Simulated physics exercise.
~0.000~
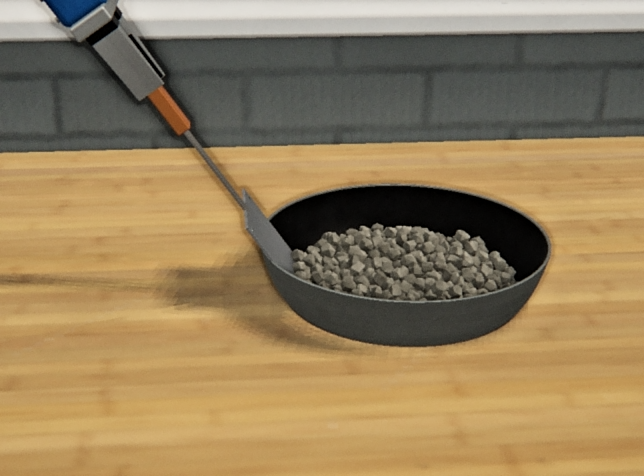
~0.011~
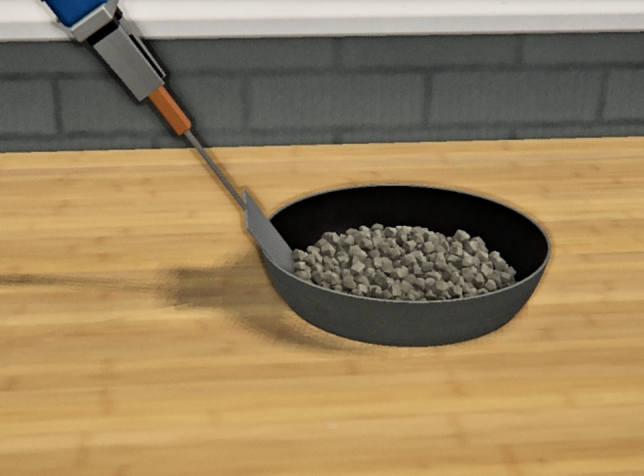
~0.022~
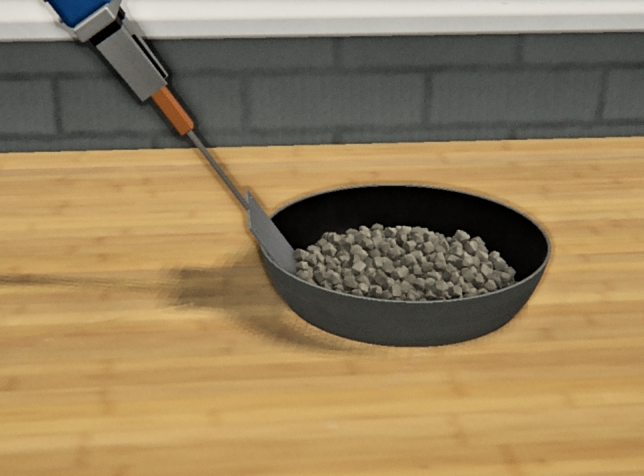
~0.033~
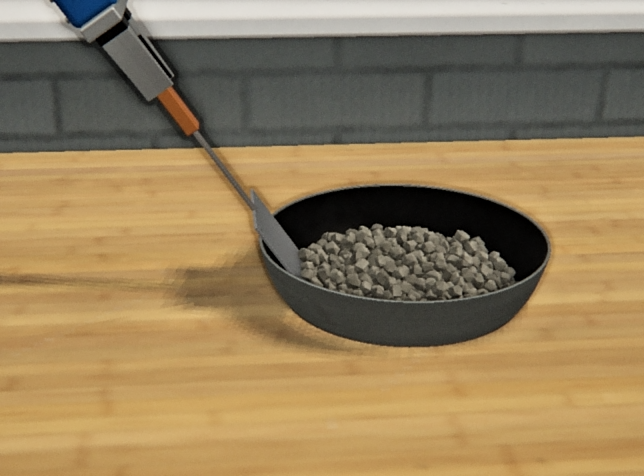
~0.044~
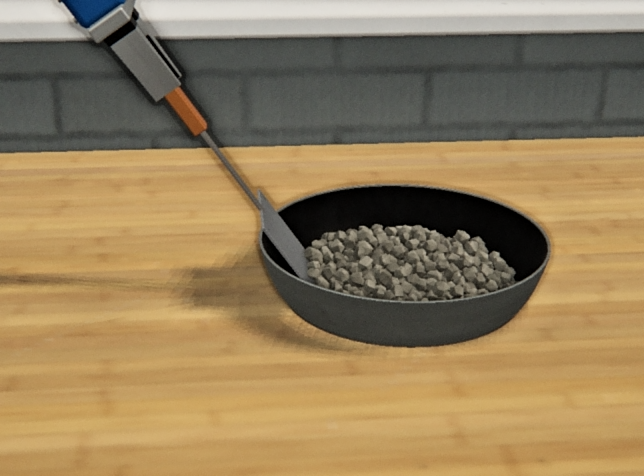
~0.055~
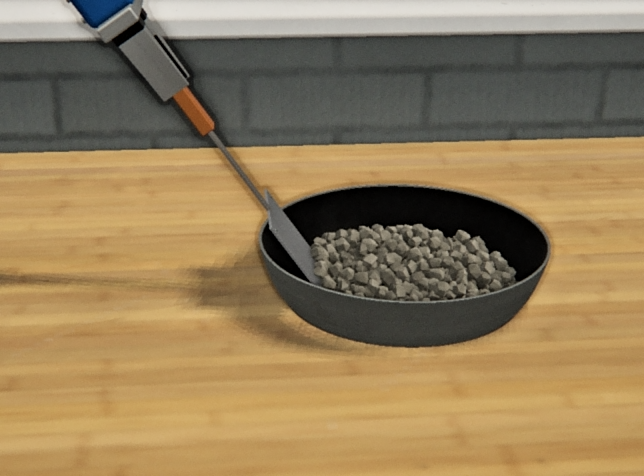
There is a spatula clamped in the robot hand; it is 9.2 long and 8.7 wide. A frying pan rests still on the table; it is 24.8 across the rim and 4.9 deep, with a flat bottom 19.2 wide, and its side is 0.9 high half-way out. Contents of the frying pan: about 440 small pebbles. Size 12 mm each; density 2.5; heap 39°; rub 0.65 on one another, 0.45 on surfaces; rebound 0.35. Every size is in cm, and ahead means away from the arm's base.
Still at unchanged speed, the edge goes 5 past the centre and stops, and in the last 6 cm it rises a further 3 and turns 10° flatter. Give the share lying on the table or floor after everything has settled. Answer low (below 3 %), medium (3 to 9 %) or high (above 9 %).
Low.
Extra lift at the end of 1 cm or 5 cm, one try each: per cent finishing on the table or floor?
Close to 0 and 0 percent respectively.
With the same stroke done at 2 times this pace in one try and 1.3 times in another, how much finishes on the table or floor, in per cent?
Estimates in order: 10 per cent, 0 per cent.
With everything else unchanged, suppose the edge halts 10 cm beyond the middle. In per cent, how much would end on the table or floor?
Estimate: Approx. 30 %.
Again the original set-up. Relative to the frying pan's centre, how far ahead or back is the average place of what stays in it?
Roughly 4.5 centimetres ahead.
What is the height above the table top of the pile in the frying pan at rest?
It reaches around 6.5 cm.
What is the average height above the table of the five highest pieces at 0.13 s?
They are around 4 cm up.
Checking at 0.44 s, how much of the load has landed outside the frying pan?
That would be near 0 per cent, give or take.
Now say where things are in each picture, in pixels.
In the first frame, the spatula top edge at (245, 207), sloping 56°; upper third of the load around (399, 265), from x 295 to 515, top at y 230; 443 in the frying pan.
In the second frame, the spatula top edge at (245, 208), sloping 56°; upper third of the load around (399, 265), from x 295 to 515, top at y 230.
In the third frame, the spatula top edge at (248, 208), sloping 56°; upper third of the load around (399, 265), from x 300 to 515, top at y 230.
In the fourth frame, the spatula top edge at (253, 208), sloping 56°; upper third of the load around (395, 263), from x 305 to 515, top at y 230.
In the fifth frame, the spatula top edge at (260, 208), sloping 56°; upper third of the load around (397, 261), from x 305 to 515, top at y 230.
In the sixth frame, the spatula top edge at (268, 208), sloping 56°; upper third of the load around (402, 260), from x 305 to 515, top at y 230; 443 in the frying pan.
After 0.13 s, sloping 56°, highest piece 5 above the table; 443 in the frying pan.
After 0.20 s, sloping 51°, highest piece 6 above the table; 443 in the frying pan.
After 0.44 s, sloping 46°, highest piece 6 above the table; 439 in the frying pan, 4 on the table or floor.
After 1.49 s, sloping 46°, highest piece 6 above the table; 439 in the frying pan, 4 on the table or floor.
In the end, 439 in the frying pan, 4 on the table or floor. That is 1 % on the table or floor.
